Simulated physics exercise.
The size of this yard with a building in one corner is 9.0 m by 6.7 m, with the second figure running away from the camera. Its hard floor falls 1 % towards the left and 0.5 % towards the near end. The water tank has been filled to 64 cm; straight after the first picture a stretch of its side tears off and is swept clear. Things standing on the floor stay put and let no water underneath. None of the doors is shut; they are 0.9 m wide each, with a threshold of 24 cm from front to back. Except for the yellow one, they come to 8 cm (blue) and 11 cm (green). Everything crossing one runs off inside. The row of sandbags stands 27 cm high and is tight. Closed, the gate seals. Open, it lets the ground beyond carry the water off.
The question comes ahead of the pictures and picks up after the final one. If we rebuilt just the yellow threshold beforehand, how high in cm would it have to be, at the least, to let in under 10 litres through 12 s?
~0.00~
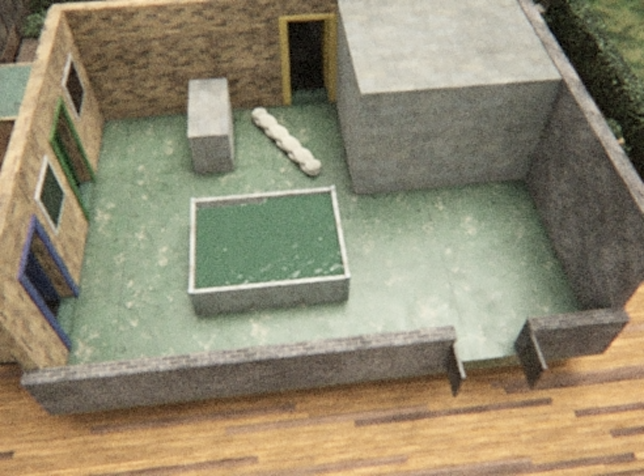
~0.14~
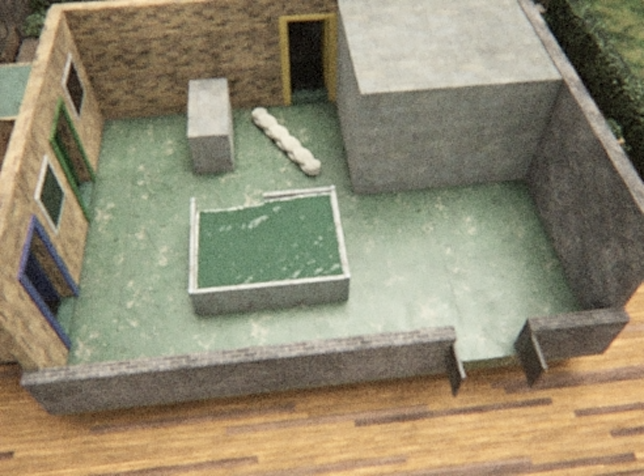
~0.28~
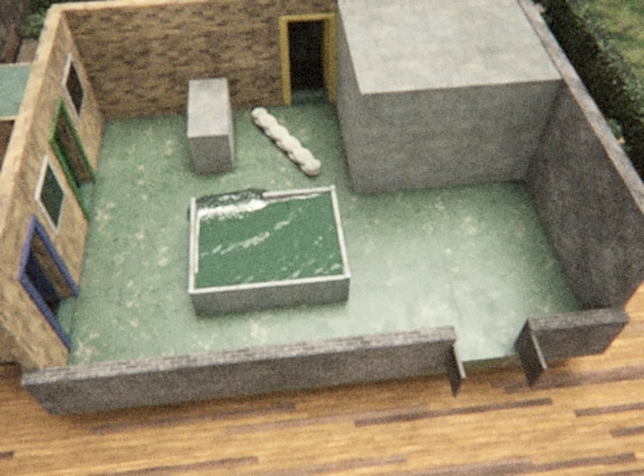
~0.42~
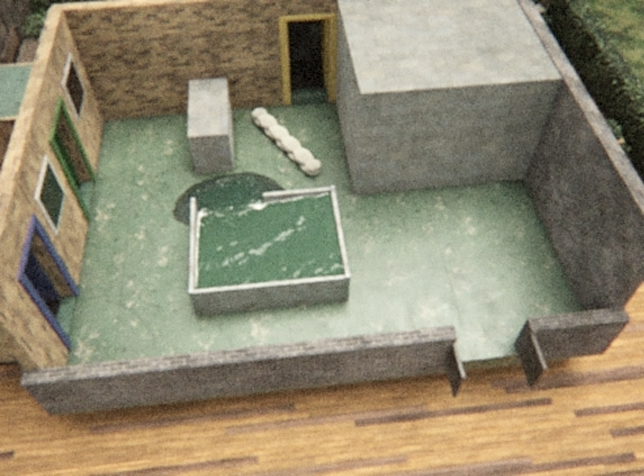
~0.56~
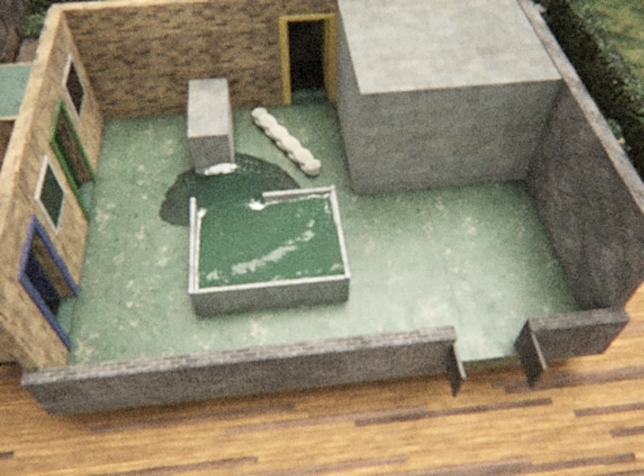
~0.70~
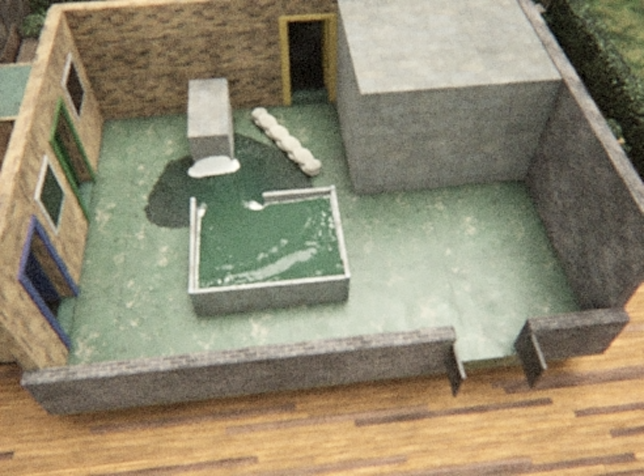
I would say 8 cm at minimum.
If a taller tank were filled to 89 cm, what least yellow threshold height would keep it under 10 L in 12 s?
Roughly 20 cm high.
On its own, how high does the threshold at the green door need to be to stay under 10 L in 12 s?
For the green door, about 23 cm.
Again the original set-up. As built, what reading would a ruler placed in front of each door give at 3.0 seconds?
Depth at yellow 4 cm, at blue 0 cm, at green 21 cm.
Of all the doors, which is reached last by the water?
Last in line is the blue one.
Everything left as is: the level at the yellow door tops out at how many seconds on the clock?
The depth peaks at about 4.0 seconds.
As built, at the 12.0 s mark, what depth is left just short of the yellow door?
It comes to about 7.0 centimetres deep.
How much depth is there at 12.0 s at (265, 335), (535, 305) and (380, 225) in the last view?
Around 7 cm, 3 cm and 2 cm.
After 1.4 s water covers 20 % of the floor, deepest (44 cm) near (215, 178); it has not reached the yellow door.
After 3.0 s water covers 35 % of the floor, deepest (34 cm) near (103, 131); 4 cm at the yellow door, 0 litres in over its 19 cm threshold.
After 12.0 s water covers 95 % of the floor, deepest (14 cm) near (104, 120); 7 cm at the yellow door, 0 litres in over its 19 cm threshold.
At the yellow door as built, the water arrived by 1.9 s and peaked near 8 cm at 4.0 s.
Run again over the same 12 s with other heights there, 16 litres in over 7 cm, 6 litres over 9.5 cm. The limit of 10 litres is kept from about 8 cm up.
